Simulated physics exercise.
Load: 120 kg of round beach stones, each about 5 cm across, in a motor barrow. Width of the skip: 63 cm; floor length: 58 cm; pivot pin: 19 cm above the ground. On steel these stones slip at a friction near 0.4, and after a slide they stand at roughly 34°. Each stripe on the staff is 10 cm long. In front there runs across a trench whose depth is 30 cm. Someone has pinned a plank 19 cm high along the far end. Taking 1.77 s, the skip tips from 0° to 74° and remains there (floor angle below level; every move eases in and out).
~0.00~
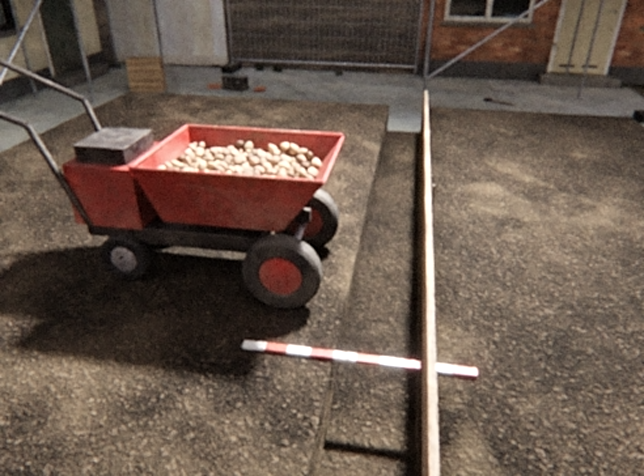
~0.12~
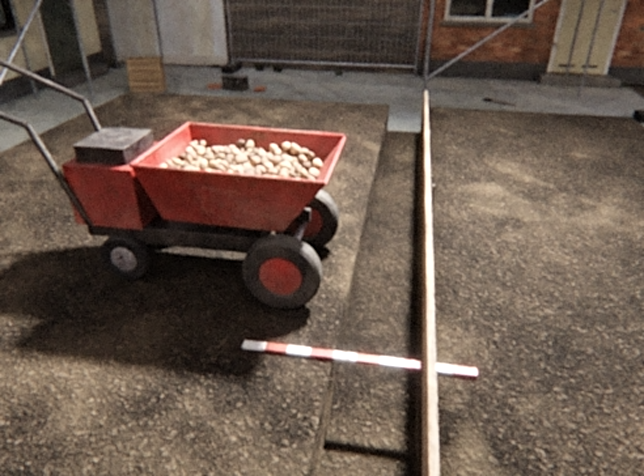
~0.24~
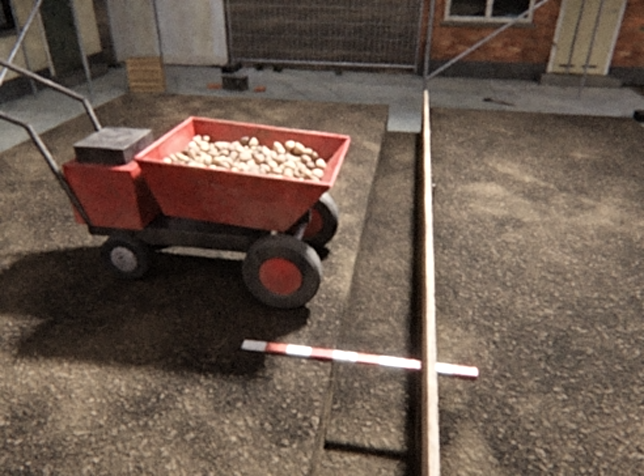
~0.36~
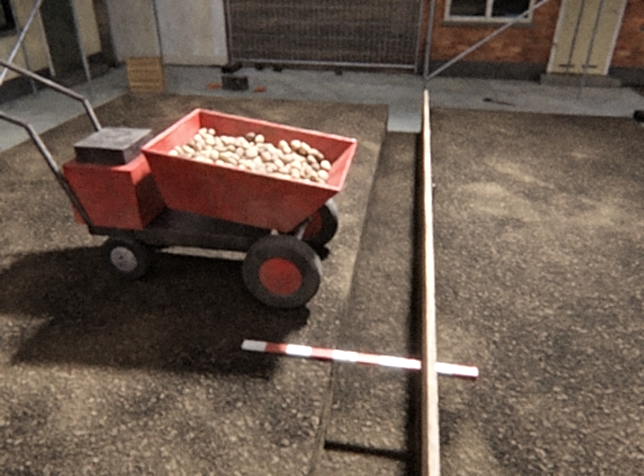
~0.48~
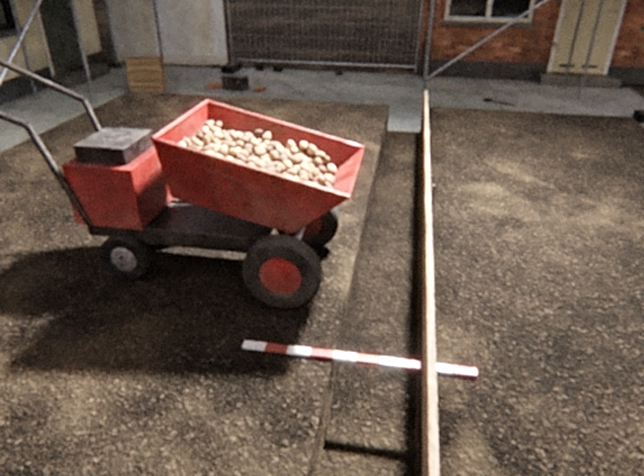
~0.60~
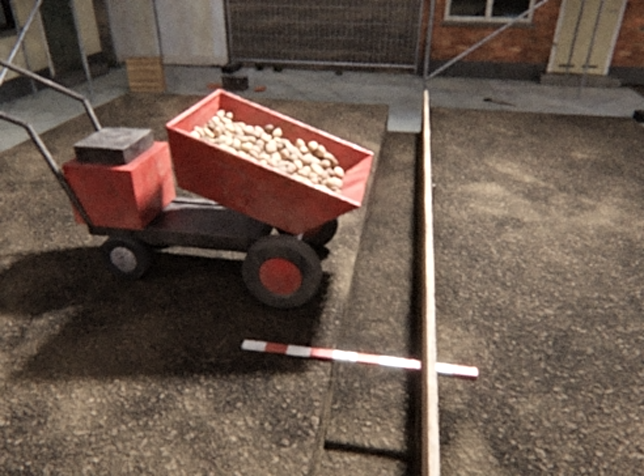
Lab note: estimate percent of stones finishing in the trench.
Approx. 82 %.
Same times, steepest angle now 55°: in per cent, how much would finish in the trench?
Near 50 per cent then.
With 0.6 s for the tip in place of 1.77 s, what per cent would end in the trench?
65 %.
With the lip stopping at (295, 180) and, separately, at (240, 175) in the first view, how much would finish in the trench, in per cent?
Some 100 and some 90 per cent, in that order.
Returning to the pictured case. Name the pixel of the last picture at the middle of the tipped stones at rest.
Look at roughly (398, 318).
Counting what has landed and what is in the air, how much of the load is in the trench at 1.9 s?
About 40%.
After 1.3 s the floor is at 63°; 98 % in the skip, 2 % in the trench; the foremost stones are at (417, 258).
After 1.9 s the floor is at 74°; 47 % in the skip, 39 % in the trench, 14 % past the trench; the foremost stones are at (524, 284).
After 2.2 s the floor is at 74°; 21 % in the skip, 61 % in the trench, 18 % past the trench; the foremost stones are at (566, 277).
After 4.2 s the floor is at 74°; 0 % in the skip, 82 % in the trench, 18 % past the trench; the foremost stones are at (576, 277).
